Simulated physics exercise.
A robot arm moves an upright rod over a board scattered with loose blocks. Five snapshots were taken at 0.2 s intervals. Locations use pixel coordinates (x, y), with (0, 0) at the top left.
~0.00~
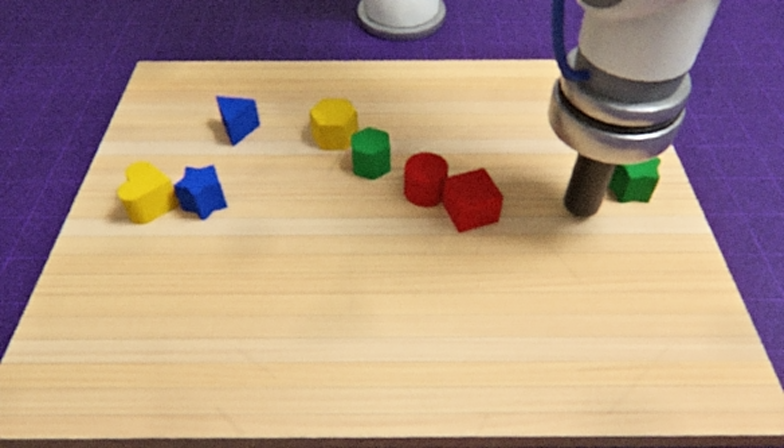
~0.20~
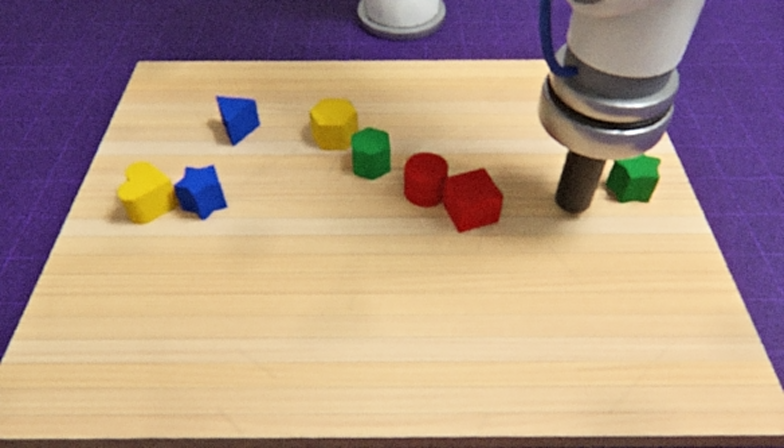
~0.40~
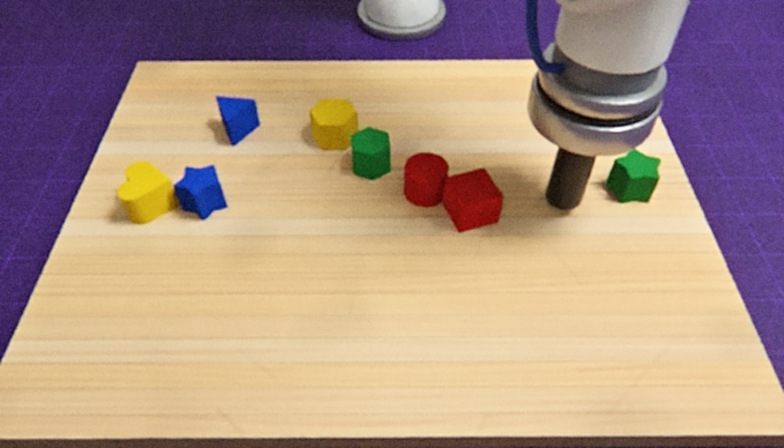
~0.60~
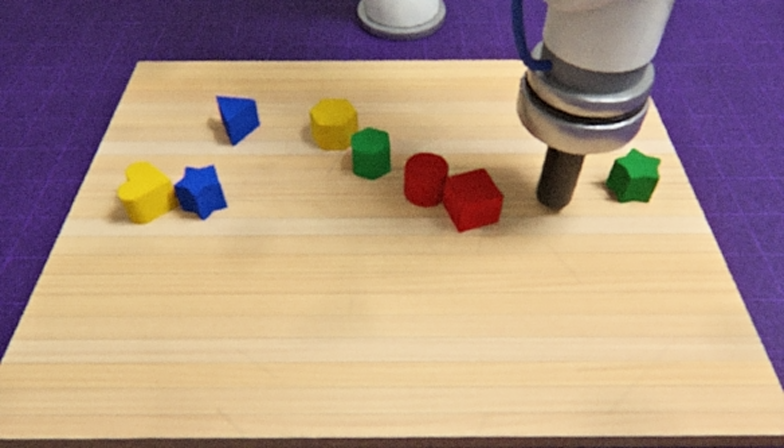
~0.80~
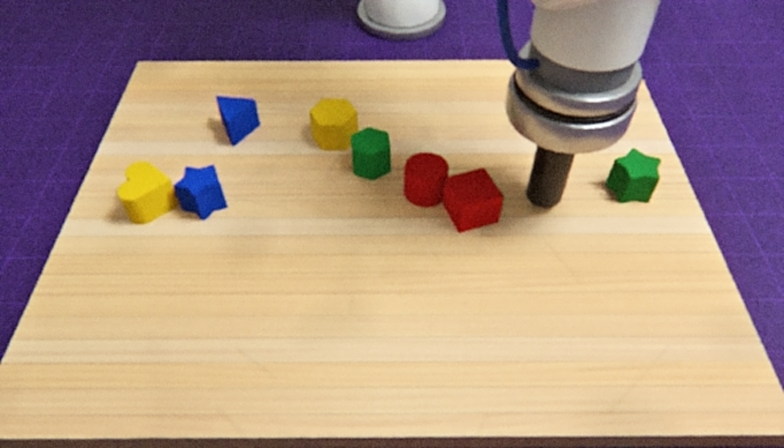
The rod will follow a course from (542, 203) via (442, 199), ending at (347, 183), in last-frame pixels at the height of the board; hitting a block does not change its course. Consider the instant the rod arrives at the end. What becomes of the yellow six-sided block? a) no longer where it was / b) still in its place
Choice a: No longer where it was.
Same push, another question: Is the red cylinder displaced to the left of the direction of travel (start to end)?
No, that is not how it ends up.
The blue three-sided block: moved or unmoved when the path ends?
The blue three-sided block is left alone.
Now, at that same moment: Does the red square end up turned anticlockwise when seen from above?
My answer is yes.
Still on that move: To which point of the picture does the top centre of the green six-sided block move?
Answer: (314, 112).
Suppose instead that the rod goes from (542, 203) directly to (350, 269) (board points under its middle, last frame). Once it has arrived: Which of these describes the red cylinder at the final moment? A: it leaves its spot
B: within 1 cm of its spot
I'll go with A - it leaves its spot.
What follows on the original path. One third of the way, rod at (475, 194); red square at (447, 195), turned 20° anticlockwise.
Two thirds of the way, rod at (408, 187); yellow six-sided block at (330, 108); green six-sided block at (353, 130); red cylinder at (377, 152); red square at (427, 204), turned 55° anticlockwise.
At the end, rod at (346, 175); blue three-sided block still; yellow six-sided block at (314, 87), turned 45° clockwise; green six-sided block at (314, 112), turned 20° clockwise; red cylinder at (322, 137); red square at (427, 204), turned 55° anticlockwise.
